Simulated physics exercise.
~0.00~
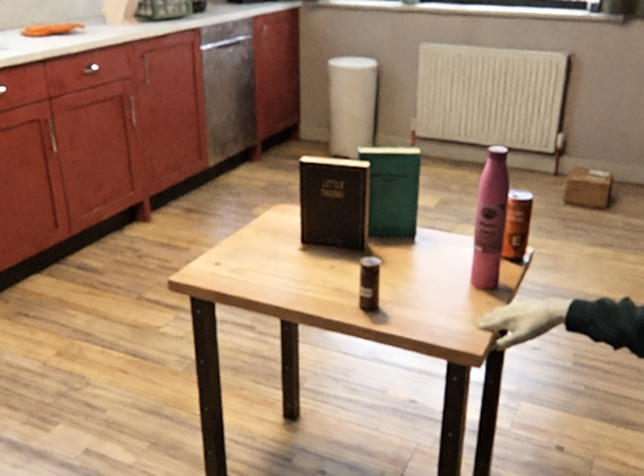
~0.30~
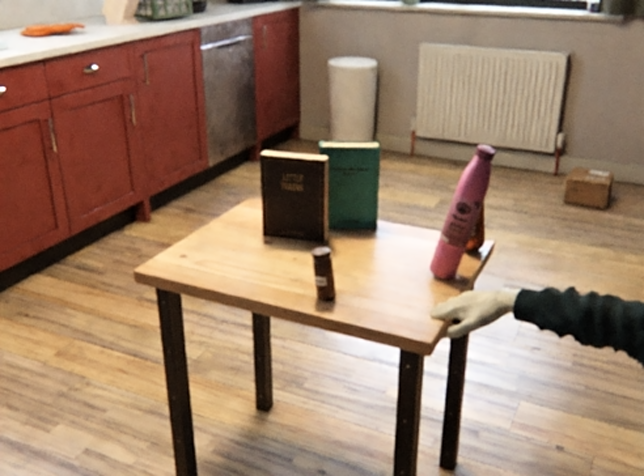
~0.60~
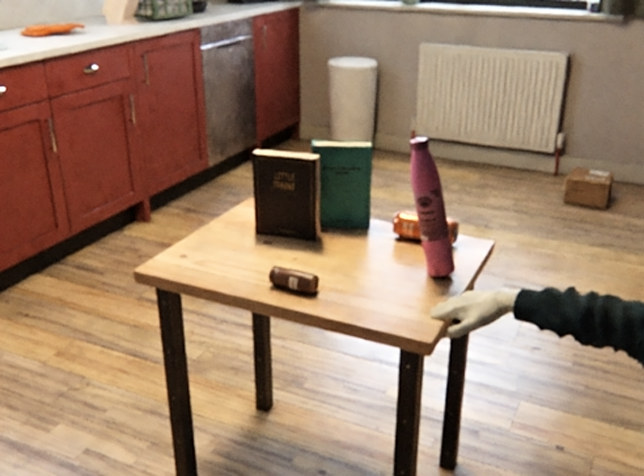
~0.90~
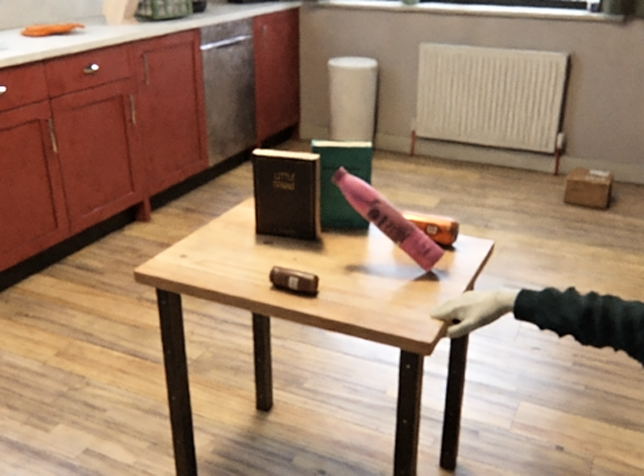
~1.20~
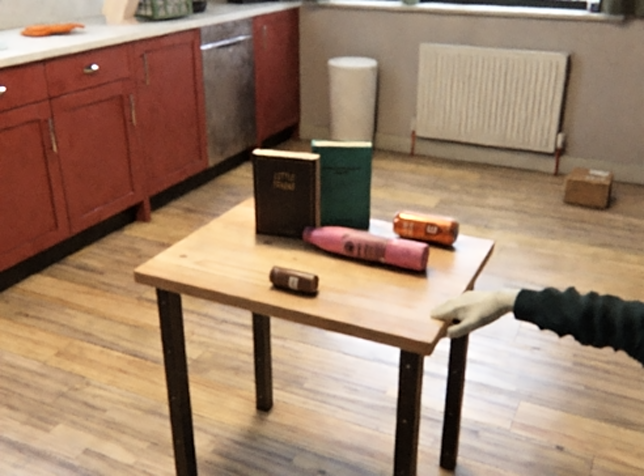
A pale hand in a dark sleeve grips the right corner of a wooden side table in a kitchen with red cupboards and a white radiator, seen from slightly above by a still camera. On top stand a black book and a turquoise book at the back, a pink bottle and an orange can at the right, and a small brown shaker near the front. The table is shoved left and stops, and the bottle tilts. The shaker and can topple onto their sides. The bottle rocks, then tips left and falls flat, while both books remain upright.
